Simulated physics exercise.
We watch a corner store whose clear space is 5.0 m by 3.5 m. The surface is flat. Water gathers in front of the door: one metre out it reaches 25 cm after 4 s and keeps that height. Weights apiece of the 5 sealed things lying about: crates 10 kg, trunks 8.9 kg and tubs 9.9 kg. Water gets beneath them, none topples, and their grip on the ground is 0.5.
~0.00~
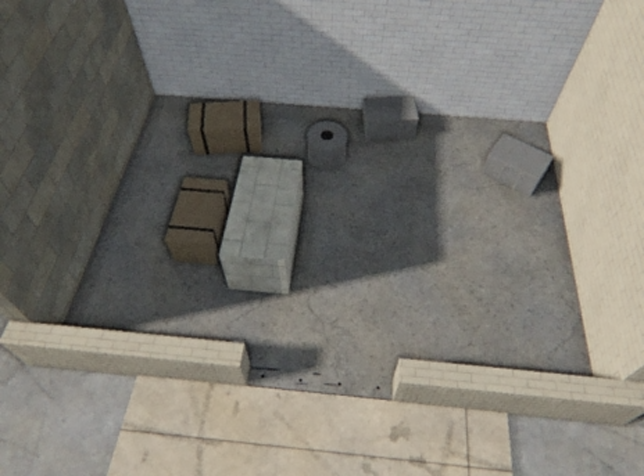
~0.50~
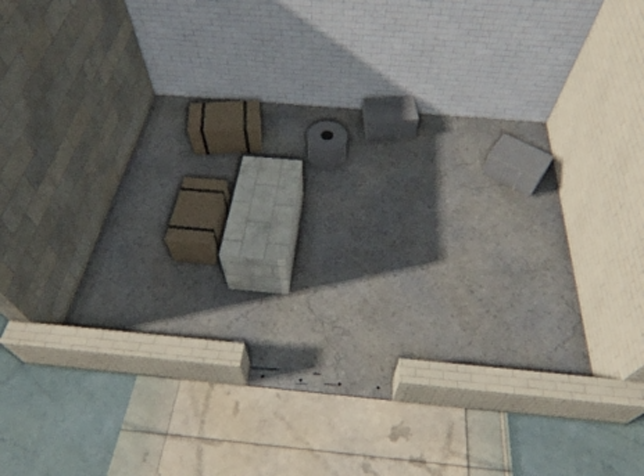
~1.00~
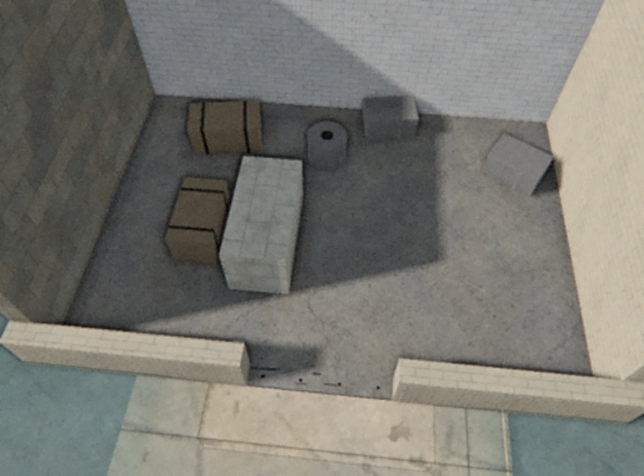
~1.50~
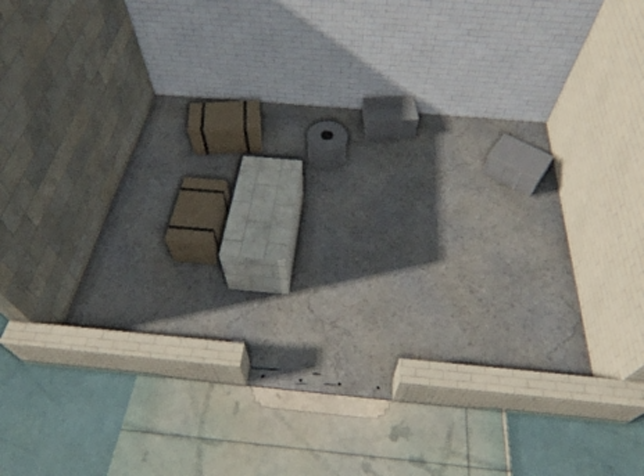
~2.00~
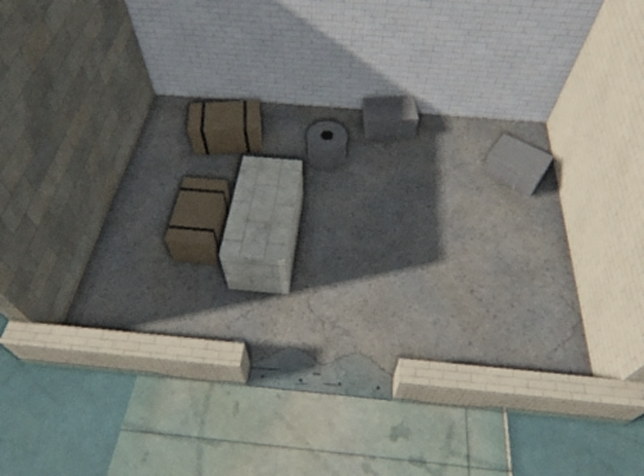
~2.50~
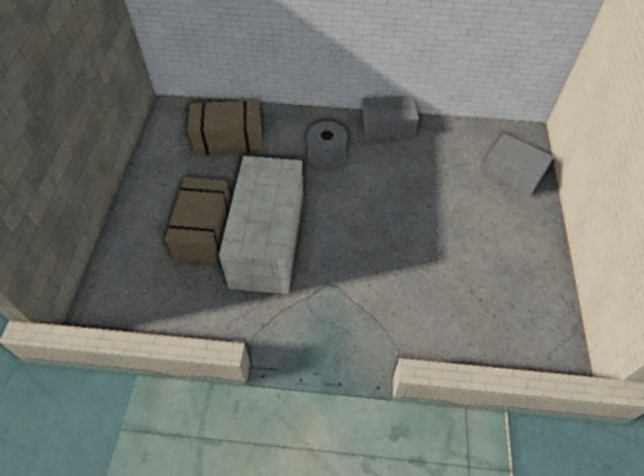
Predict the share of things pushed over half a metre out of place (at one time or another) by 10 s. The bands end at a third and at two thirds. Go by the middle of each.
It is two thirds or above.
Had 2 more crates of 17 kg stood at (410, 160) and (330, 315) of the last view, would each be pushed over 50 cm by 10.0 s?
In turn: Over, more.
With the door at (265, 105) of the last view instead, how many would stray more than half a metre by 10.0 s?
Then 3.
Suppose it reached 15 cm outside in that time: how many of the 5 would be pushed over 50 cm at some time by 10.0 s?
In that case 0 of them.
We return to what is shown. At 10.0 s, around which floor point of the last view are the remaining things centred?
Around (343, 236).
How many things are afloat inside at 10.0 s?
At that moment 5.
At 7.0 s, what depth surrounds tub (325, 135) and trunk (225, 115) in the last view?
Roughly 6 and 2 cm.
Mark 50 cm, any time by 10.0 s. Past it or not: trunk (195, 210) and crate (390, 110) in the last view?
In that order: Less, more.
After 3.5 s 0 of 5 are over 50 cm from their spots; 0 afloat.
After 4.5 s 0 of 5 are over 50 cm from their spots; 0 afloat.
After 7.0 s 1 of 5 are over 50 cm from their spots; 2 afloat.
After 10.0 s 4 of 5 are over 50 cm from their spots, and 4 have been at some point; 5 afloat.
